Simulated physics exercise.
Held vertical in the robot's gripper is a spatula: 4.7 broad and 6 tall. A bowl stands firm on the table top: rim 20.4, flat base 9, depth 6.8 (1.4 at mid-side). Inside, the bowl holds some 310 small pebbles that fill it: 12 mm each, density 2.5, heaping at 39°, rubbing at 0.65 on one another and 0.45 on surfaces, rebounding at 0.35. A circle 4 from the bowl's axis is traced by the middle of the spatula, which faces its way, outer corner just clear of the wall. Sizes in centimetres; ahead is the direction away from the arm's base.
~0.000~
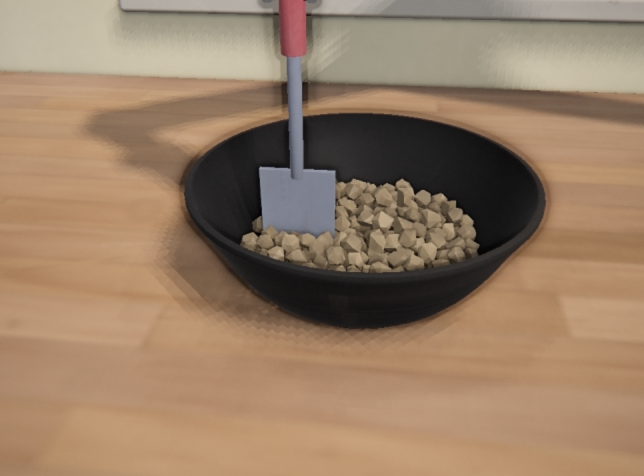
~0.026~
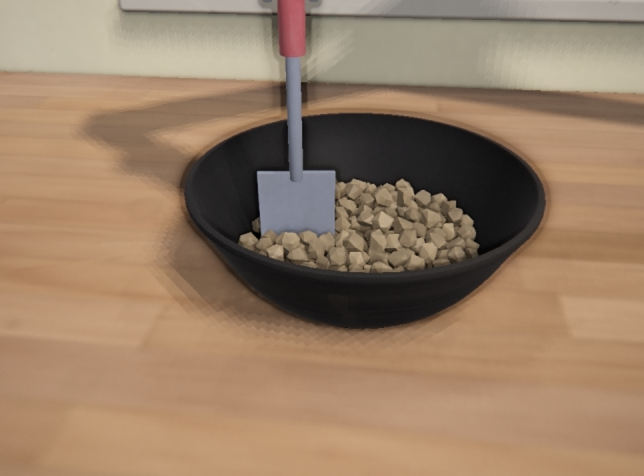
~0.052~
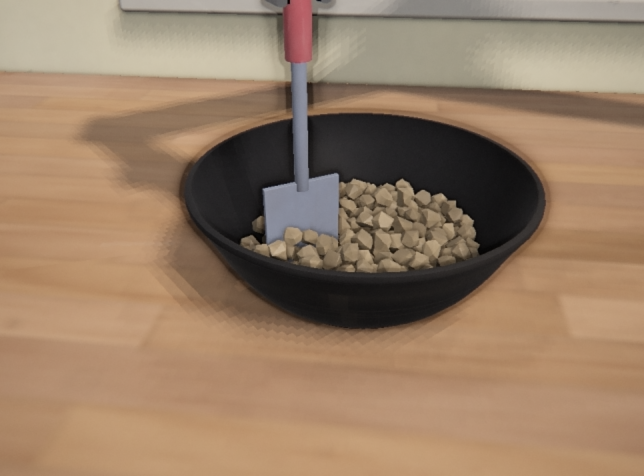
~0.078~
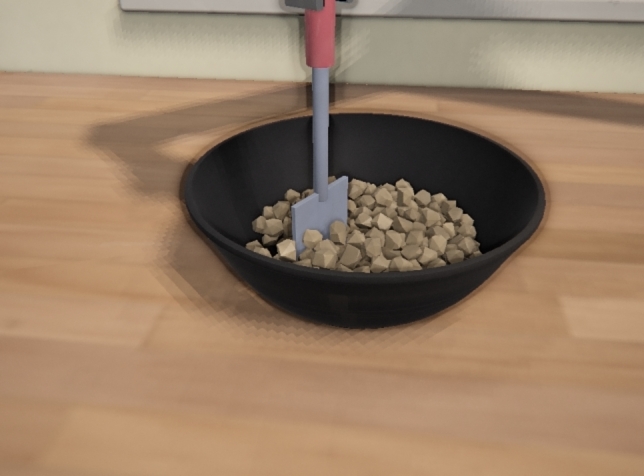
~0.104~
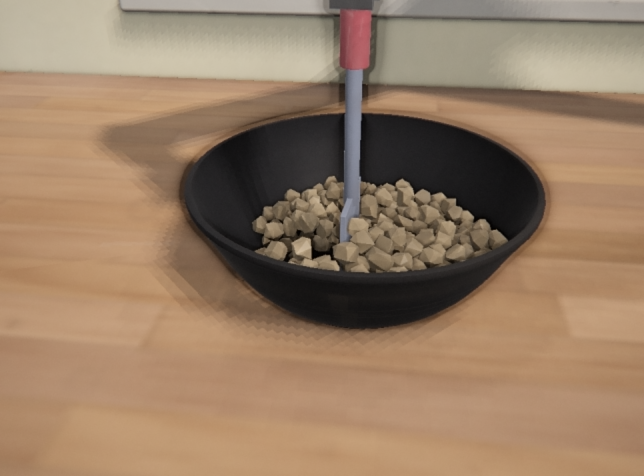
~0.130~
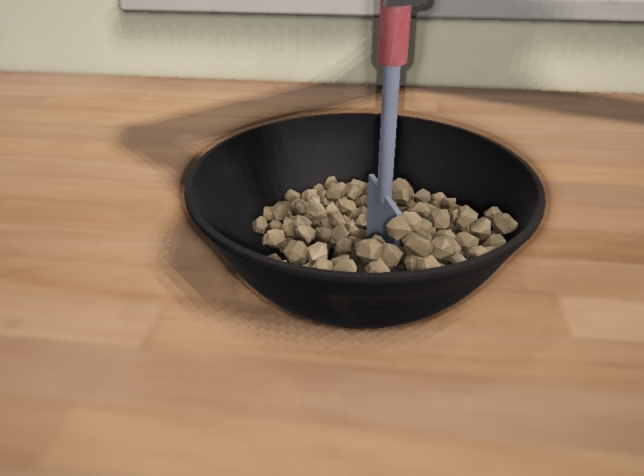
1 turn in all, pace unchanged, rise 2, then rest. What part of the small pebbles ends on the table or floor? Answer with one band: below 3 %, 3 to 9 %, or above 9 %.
Above 9 %.
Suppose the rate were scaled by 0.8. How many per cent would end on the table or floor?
5 %.
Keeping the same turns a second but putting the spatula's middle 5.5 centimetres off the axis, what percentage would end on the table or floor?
It would be near 15 per cent.
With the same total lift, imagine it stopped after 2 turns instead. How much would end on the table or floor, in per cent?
It would be around 20 percent.
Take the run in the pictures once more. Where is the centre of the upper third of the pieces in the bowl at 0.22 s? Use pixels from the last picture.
The top third is centred near (463, 181) in the last picture.
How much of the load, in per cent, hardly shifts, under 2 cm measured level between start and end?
Near 10 % of the pieces.
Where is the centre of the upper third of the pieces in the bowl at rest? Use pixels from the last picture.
Near (331, 209).
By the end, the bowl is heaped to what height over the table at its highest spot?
About 5.5 centimetres.
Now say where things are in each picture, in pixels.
In the first picture, the spatula neck at (296, 147), 0° round; upper third of the load around (370, 229), from x 250 to 470, top at y 185; 309 in the bowl.
In the second picture, the spatula neck at (295, 149), 9° round; upper third of the load around (363, 236), from x 245 to 470, top at y 185.
In the third picture, the spatula neck at (301, 158), 32° round; upper third of the load around (357, 247), from x 245 to 470, top at y 185.
In the fourth picture, the spatula neck at (321, 166), 58° round; upper third of the load around (361, 254), from x 250 to 480, top at y 185.
In the fifth picture, the spatula neck at (352, 170), 85° round; upper third of the load around (389, 252), from x 260 to 495, top at y 185.
In the sixth picture, the spatula neck at (386, 167), 111° round; upper third of the load around (420, 246), from x 260 to 505, top at y 185; 309 in the bowl.
After 0.22 s, 202° round, highest piece 11 above the table; 298 in the bowl, 11 in flight or on the tool.
After 0.31 s, 294° round, highest piece 10 above the table; 283 in the bowl, 9 on the table or floor, 17 in flight or on the tool.
After 0.56 s, 0° round, highest piece 6 above the table; 262 in the bowl, 45 on the table or floor, 2 in flight or on the tool.
After 1.26 s, 0° round, highest piece 5 above the table; 262 in the bowl, 47 on the table or floor.
In the end, 262 in the bowl, 47 on the table or floor. That is 15 % on the table or floor.
